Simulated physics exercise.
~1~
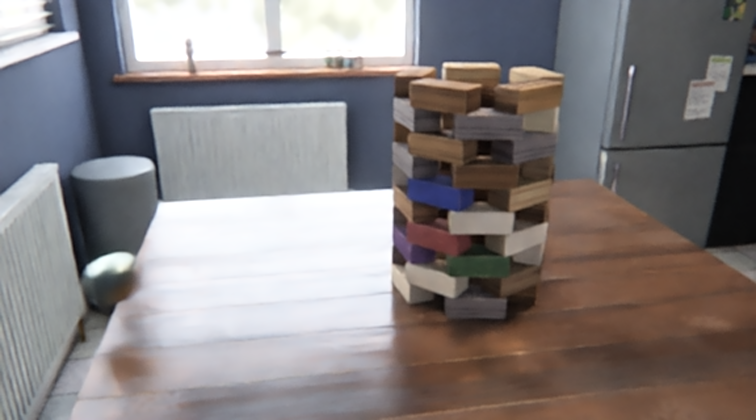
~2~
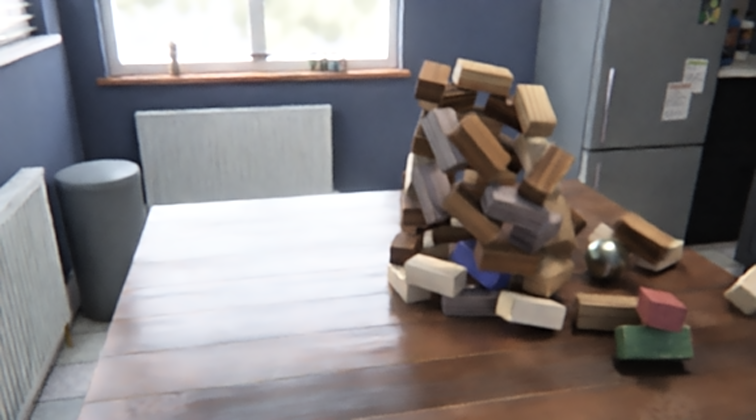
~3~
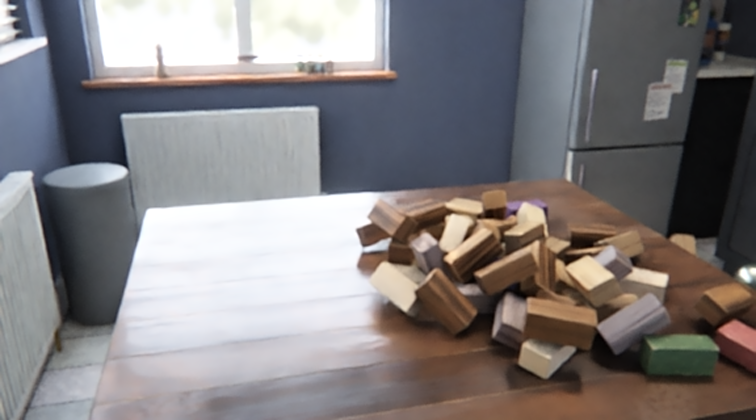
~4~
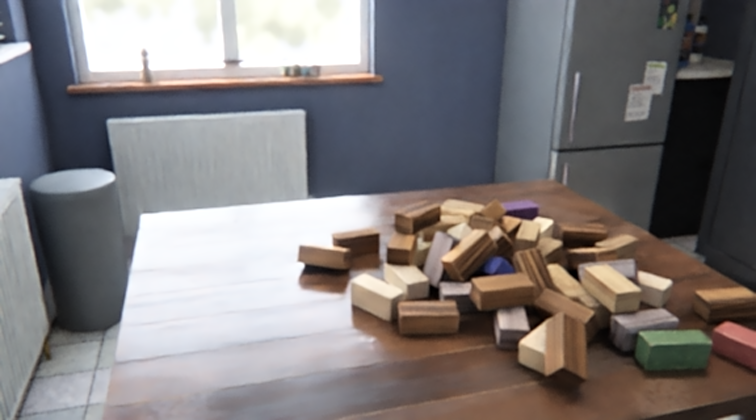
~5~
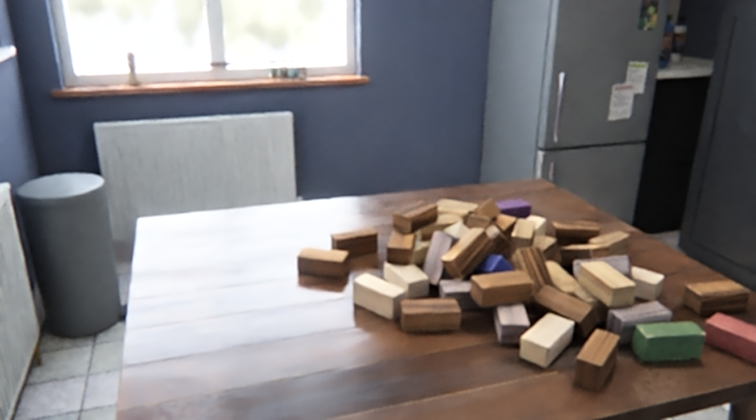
A shiny steel ball flies in from the left, low over a brown wooden table in a blue-walled kitchen, seen from slightly above, with a window, radiator, grey bin and fridge behind. It heads for a hollow tower of wooden blocks, mostly brown, cream and grey, with blue, red, purple and green ones low down. The ball bursts through, knocking the red and green blocks out to the right as the upper rings buckle. The tower collapses into a heap while the ball leaves to the right. The blocks end up in a sprawling pile, the green one on its side beside the red at the right, the purple at the back.
